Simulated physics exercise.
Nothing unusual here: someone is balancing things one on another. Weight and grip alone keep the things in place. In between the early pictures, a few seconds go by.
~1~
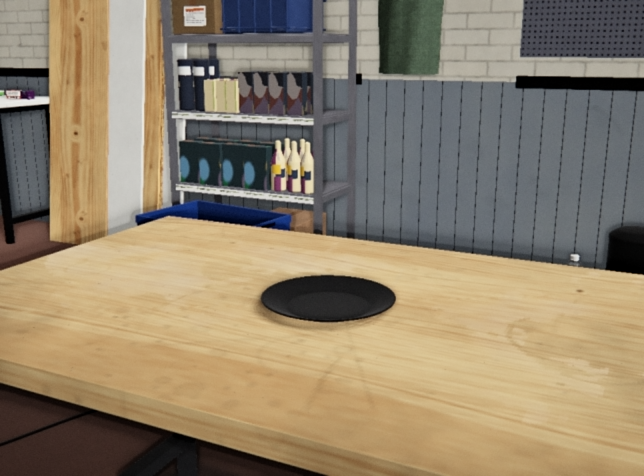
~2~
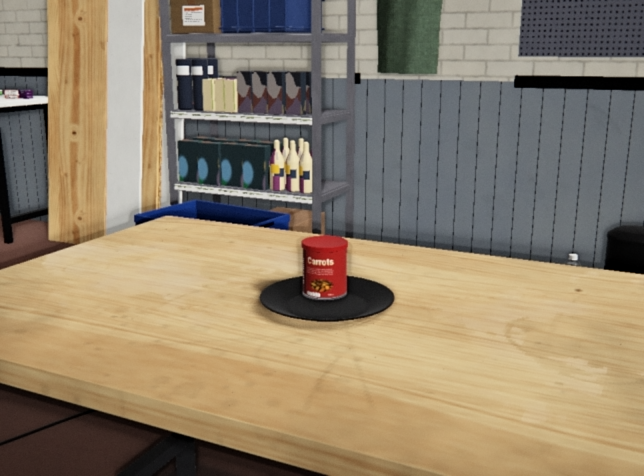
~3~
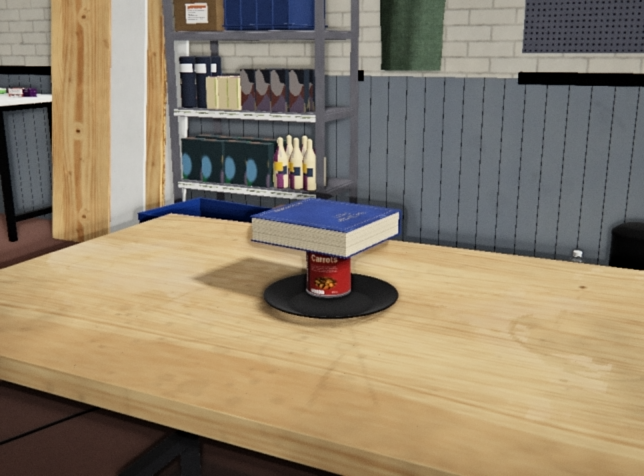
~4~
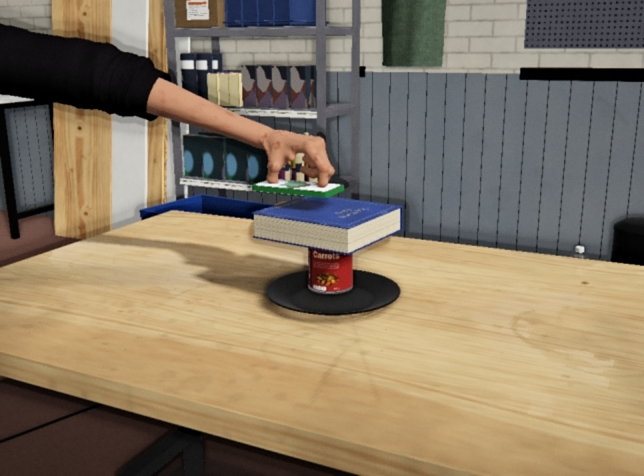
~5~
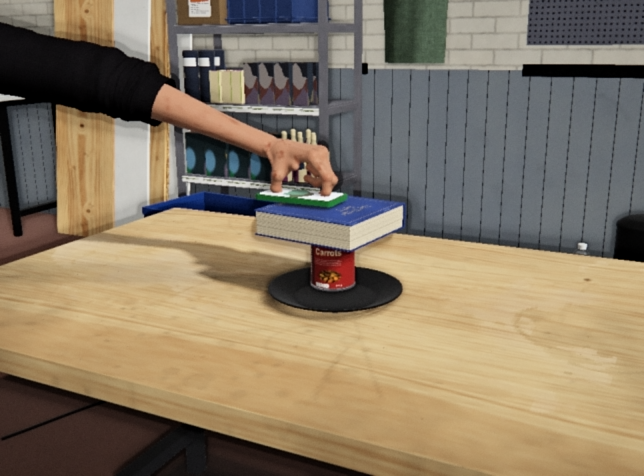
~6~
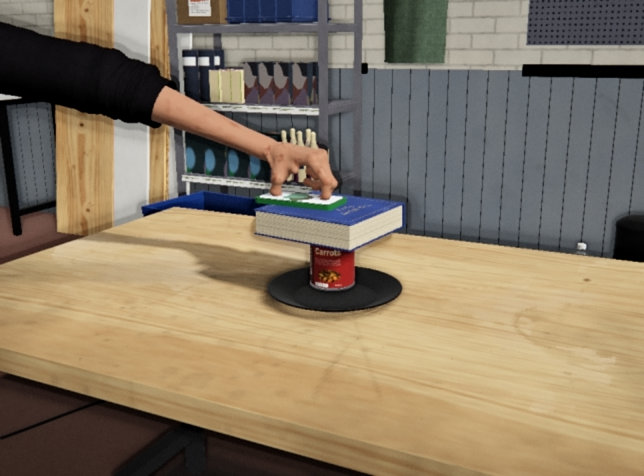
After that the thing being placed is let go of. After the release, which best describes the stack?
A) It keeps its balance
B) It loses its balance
A.
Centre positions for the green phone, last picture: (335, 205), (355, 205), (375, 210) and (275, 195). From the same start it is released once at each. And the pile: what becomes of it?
Attempt one, the pile survives; attempt two, it survives; attempt three, it survives; attempt four, it falls over.
Then, 0.80 s later than the last frame, all is still.
Then, 2.00 s later than the last frame, green phone resting near (301, 201).
When it is over, all 4 as before. End places, in pixels of the last picture, green phone near (301, 201). The pile stays up.
